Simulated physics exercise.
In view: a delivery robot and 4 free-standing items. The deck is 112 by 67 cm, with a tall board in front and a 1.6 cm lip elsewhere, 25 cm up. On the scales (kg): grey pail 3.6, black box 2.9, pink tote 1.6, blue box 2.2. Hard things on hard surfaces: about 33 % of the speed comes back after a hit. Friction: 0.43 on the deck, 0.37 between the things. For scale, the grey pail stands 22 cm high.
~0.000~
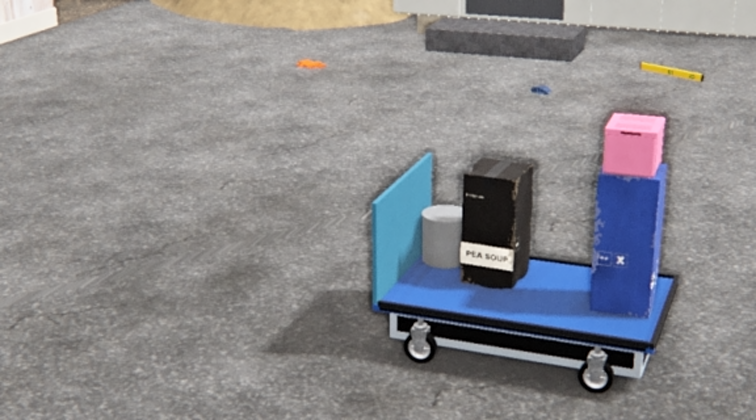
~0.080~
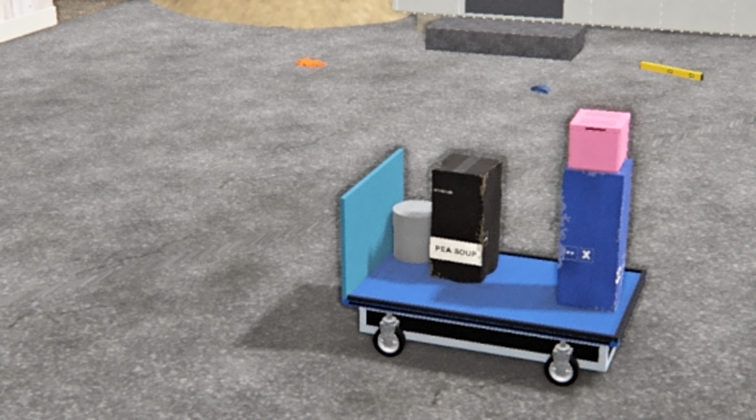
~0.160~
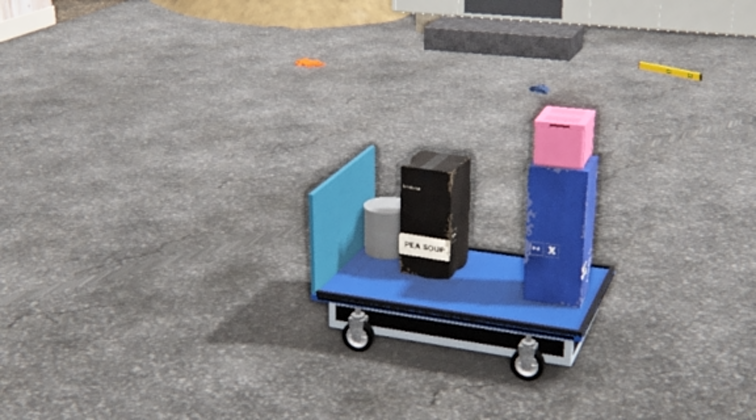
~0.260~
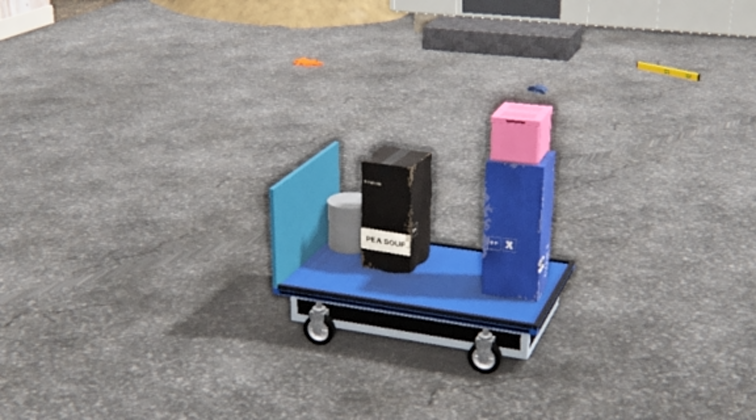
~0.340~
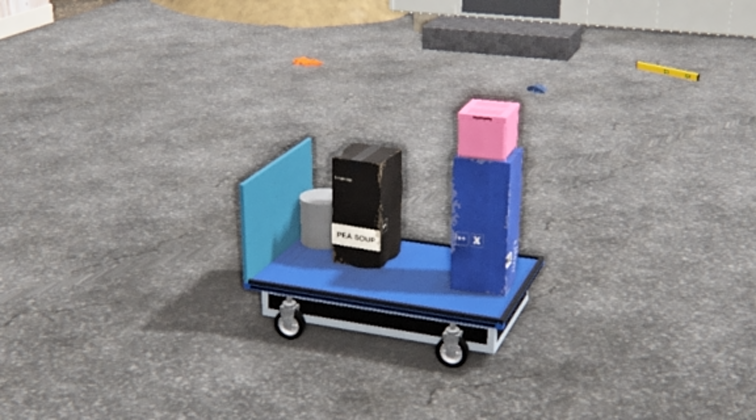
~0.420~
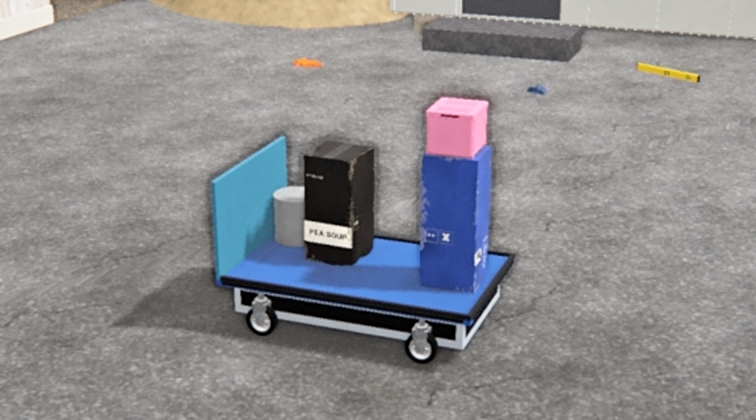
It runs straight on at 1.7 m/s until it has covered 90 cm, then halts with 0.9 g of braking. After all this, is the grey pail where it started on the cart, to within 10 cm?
The grey pail holds its spot.
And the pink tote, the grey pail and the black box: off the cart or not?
The pink tote finishes off the cart; the grey pail is still on the cart; the black box ends on the cart.
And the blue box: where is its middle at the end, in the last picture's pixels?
At about (302, 241).
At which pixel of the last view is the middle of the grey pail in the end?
At about (230, 207).
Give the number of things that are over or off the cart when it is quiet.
2 of them.
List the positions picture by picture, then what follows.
In the first frame, 0 cm covered; grey pail (446, 237); black box (497, 224).
In the second frame, 14 cm covered; blue box (594, 233); black box (466, 219).
In the third frame, 27 cm covered; pink tote (564, 138); blue box (560, 229).
In the fourth frame, 44 cm covered; black box (397, 210); pink tote (521, 134).
In the fifth frame, 58 cm covered; blue box (486, 219); black box (367, 206).
In the sixth frame, 71 cm covered; grey pail (297, 217); pink tote (457, 128).
After 0.72 s, 106 cm covered; pink tote 11° off upright; blue box 11° off upright; black box moved 7 cm.
After 1.02 s, 106 cm covered, stopped; pink tote 52° off upright; blue box 46° off upright; black box 7° off upright.
After 1.42 s, 106 cm covered, stopped; pink tote now off the cart; blue box 68° off upright; black box 9° off upright.
After 1.72 s, 106 cm covered, stopped; blue box on its side; black box moved 9 cm.
In the end (2.2 s), off the cart, pink tote; toppled on the cart, blue box; the other 2 under 10 cm from the start. At the end, from the last picture's camera, grey pail near (230, 207).
